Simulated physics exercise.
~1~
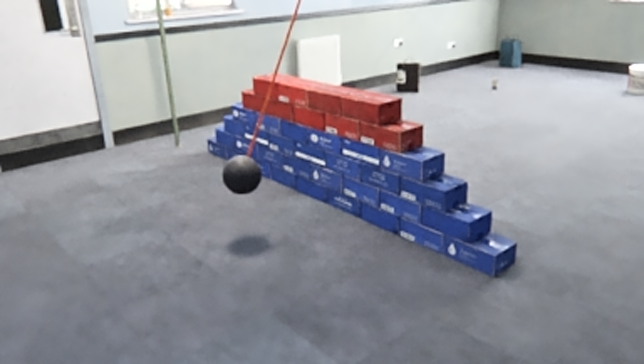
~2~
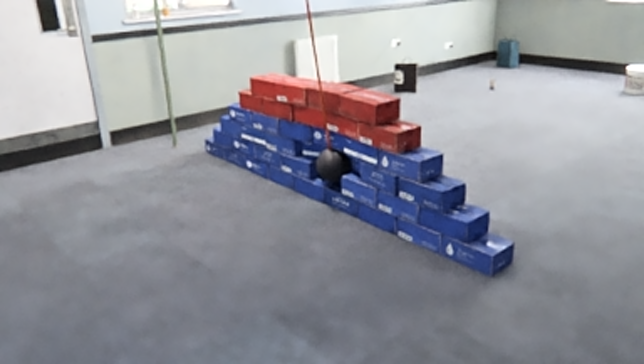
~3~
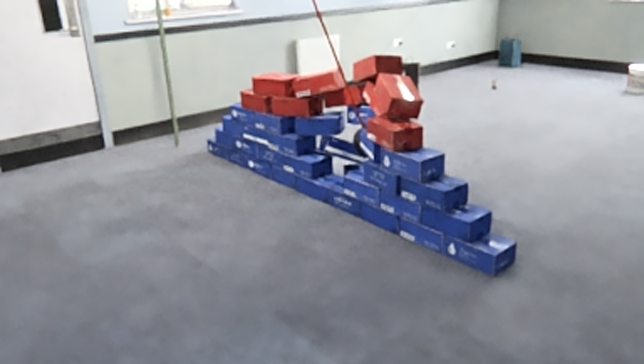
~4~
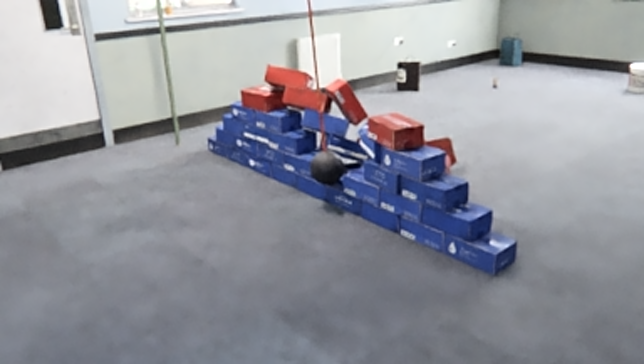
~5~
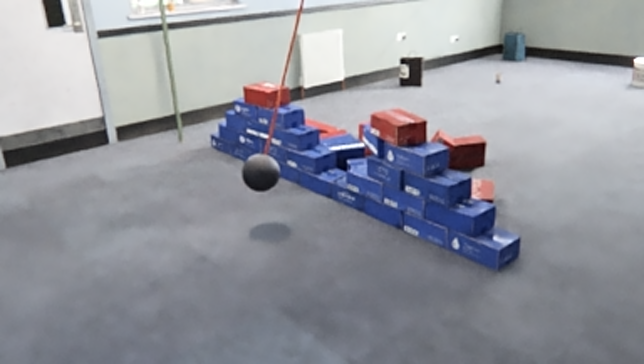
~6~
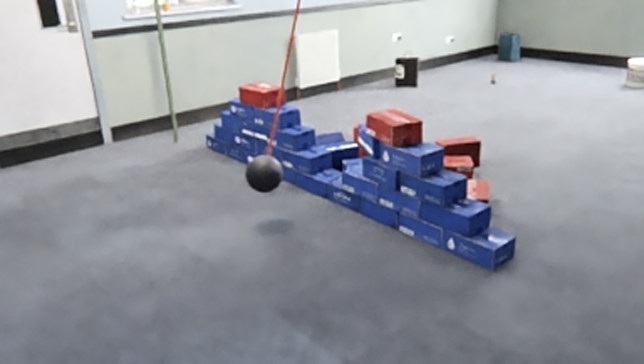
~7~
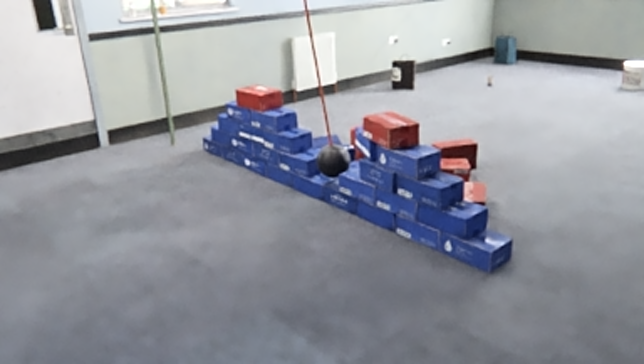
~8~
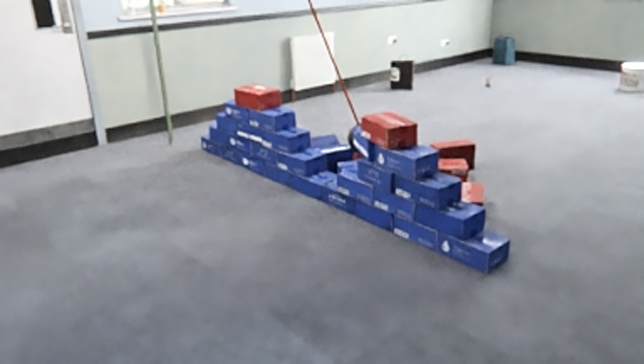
A black ball on a red line swung into a stepped wall of blue and red boxes, knocking out its middle and toppling most of the red ones, then swung back and through the gap again, leaving a red box standing atop each side.
